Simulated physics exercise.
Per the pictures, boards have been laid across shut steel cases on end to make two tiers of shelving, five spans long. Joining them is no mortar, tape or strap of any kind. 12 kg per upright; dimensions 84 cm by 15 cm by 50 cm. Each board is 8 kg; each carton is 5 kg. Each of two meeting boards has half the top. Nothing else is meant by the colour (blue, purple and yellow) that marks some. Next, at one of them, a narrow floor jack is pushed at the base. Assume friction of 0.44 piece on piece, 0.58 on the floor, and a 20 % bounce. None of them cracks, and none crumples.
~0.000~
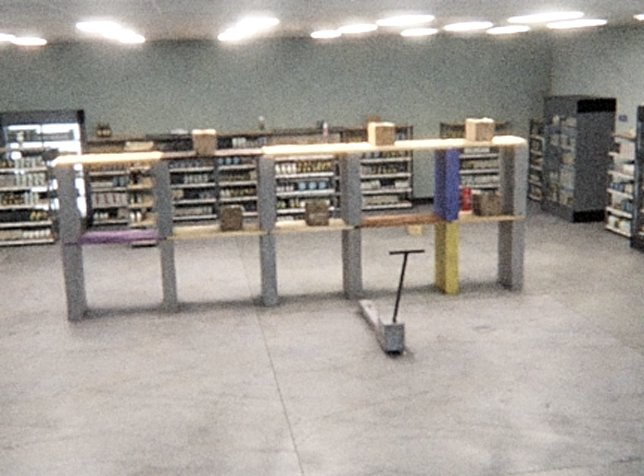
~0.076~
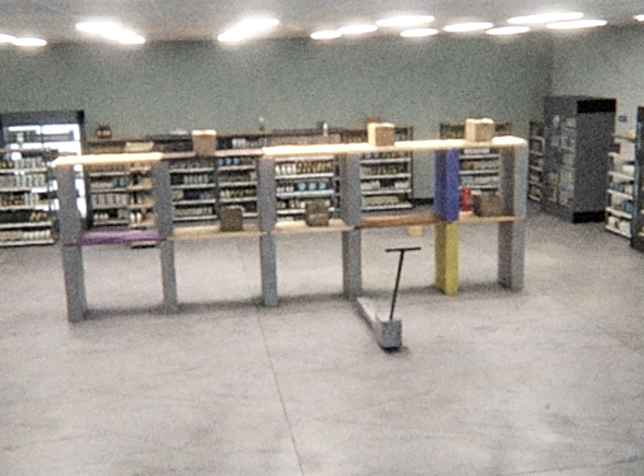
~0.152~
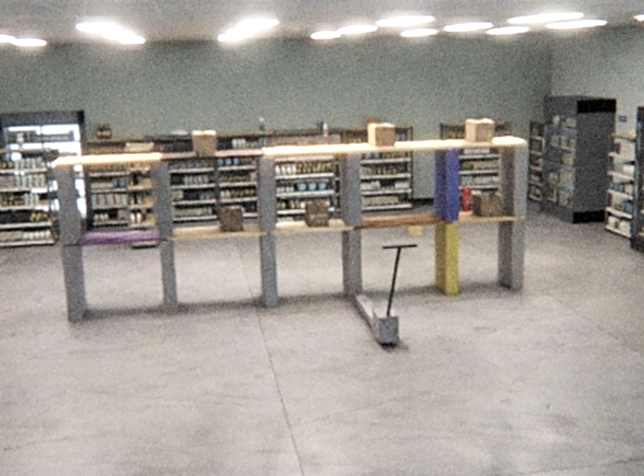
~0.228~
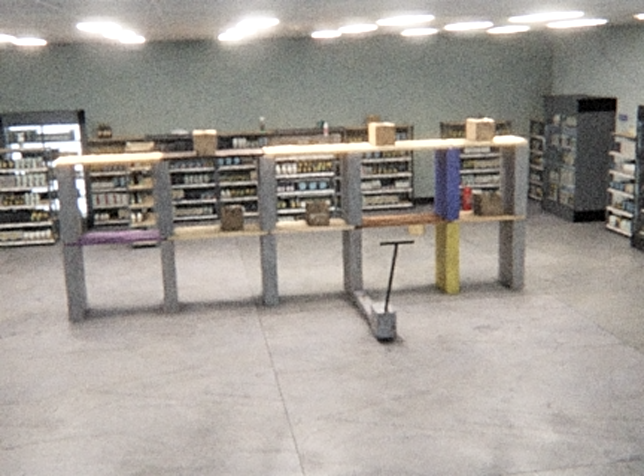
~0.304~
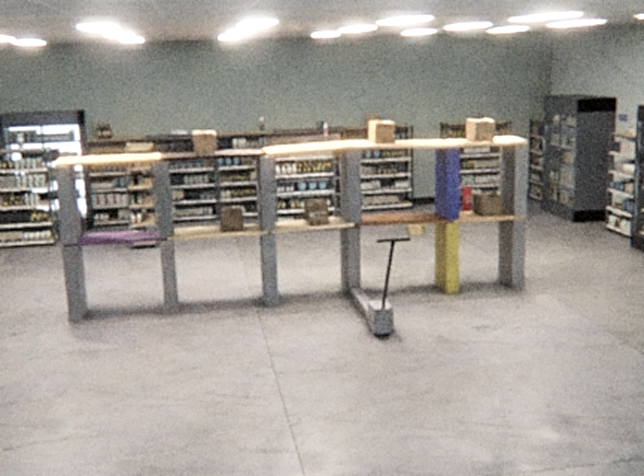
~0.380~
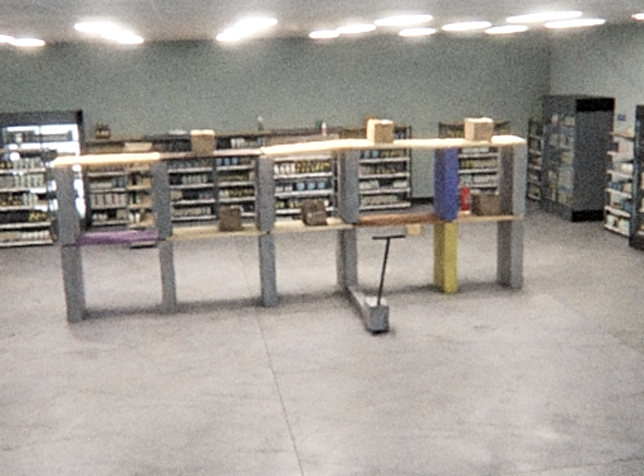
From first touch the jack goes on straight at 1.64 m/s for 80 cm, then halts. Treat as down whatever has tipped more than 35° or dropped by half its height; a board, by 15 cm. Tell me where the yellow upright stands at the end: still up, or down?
At the end the yellow upright is down.
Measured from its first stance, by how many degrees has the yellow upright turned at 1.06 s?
Some 0°.
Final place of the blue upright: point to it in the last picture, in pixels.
I'd place it at about (437, 269) in the final view.
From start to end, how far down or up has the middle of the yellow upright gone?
About 25 cm lower.
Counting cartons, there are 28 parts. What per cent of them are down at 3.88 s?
By then, 75 per cent.
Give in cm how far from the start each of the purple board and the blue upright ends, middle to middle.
Purple 10, blue 100.
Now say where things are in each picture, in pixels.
In the first picture (we follow the side turned to the camera), jack tip (360, 305) 41 cm short; yellow upright (440, 254); purple board (116, 235); blue upright (440, 182); no piece has moved.
In the second picture, jack tip (358, 302) 29 cm short; yellow upright (440, 255).
In the third picture, jack tip (356, 299) 16 cm short; yellow upright (440, 255).
In the fourth picture, jack tip (355, 295) 36 mm short; yellow upright (441, 254).
In the fifth picture, jack tip (352, 293) 9 cm in; yellow upright (440, 254); 7 stirred so far.
In the sixth picture, jack tip (349, 290) 21 cm in; yellow upright (439, 254); blue upright (439, 181); purple board (115, 236); steepest lean 3°, the carton at (316, 215); 8 stirred so far.
Around 1.06 s, 7 of the 28 pieces down; yellow upright unmoved; blue upright tipped 7°.
Around 1.84 s, 15 of the 28 pieces down; yellow upright on its side; blue upright tipped 61°, 70 cm lower.
Around 3.88 s, 21 of the 28 pieces down; yellow upright on its side; blue upright on its side.
Finally (5.8 s), 24 of the 28 pieces down; yellow upright on its side; blue upright on its side; purple board displaced 13 cm. Seen by the last camera, middles, yellow upright near (486, 273), blue upright near (437, 269).
